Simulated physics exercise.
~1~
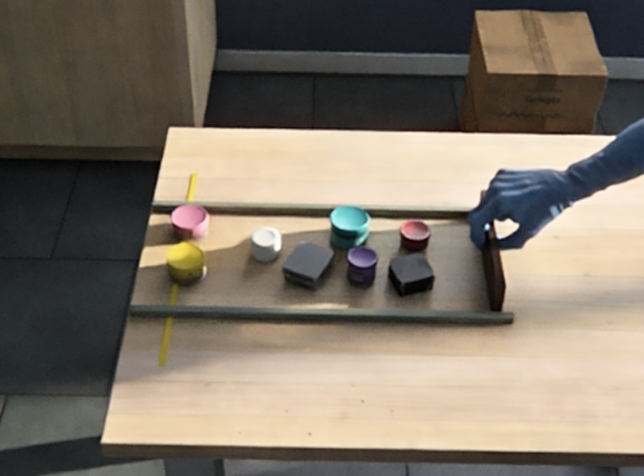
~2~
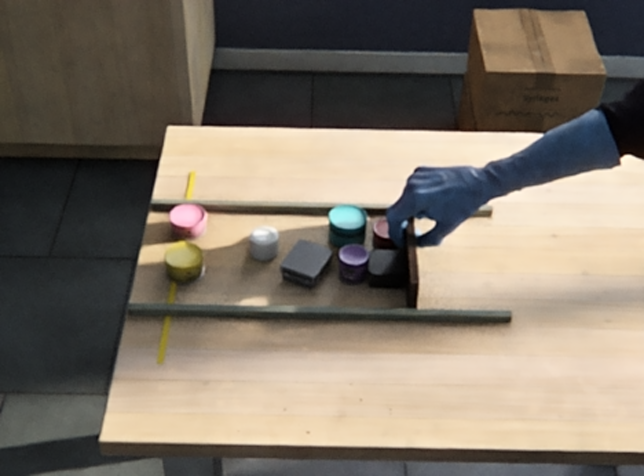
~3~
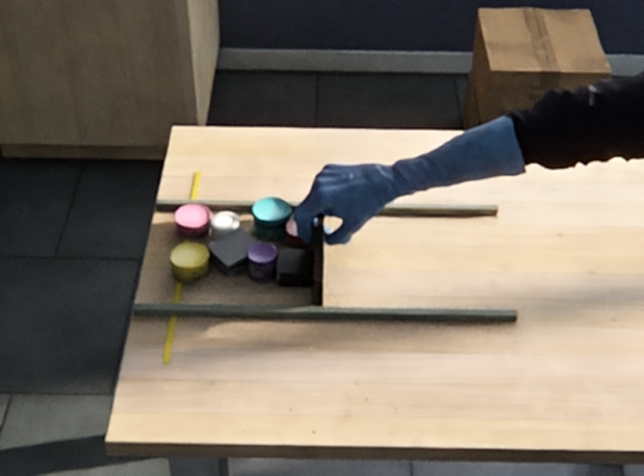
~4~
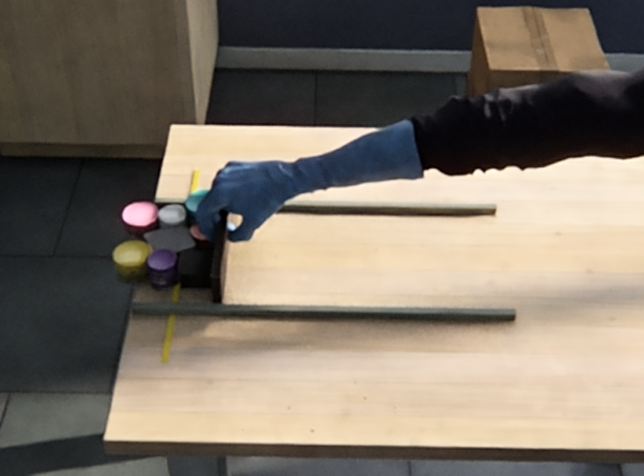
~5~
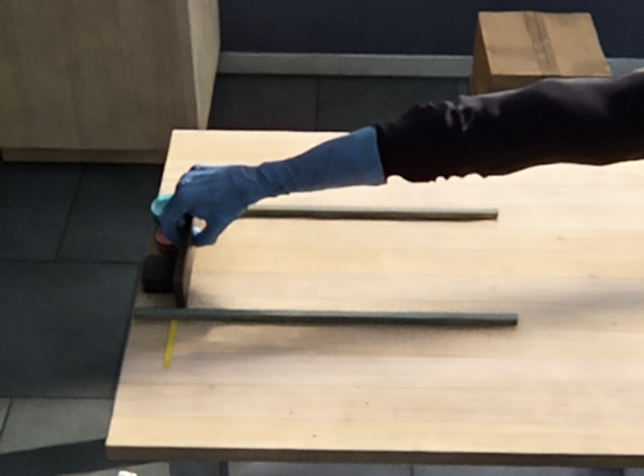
A gloved hand slides an upright board left, pushing most of the small items off the table.
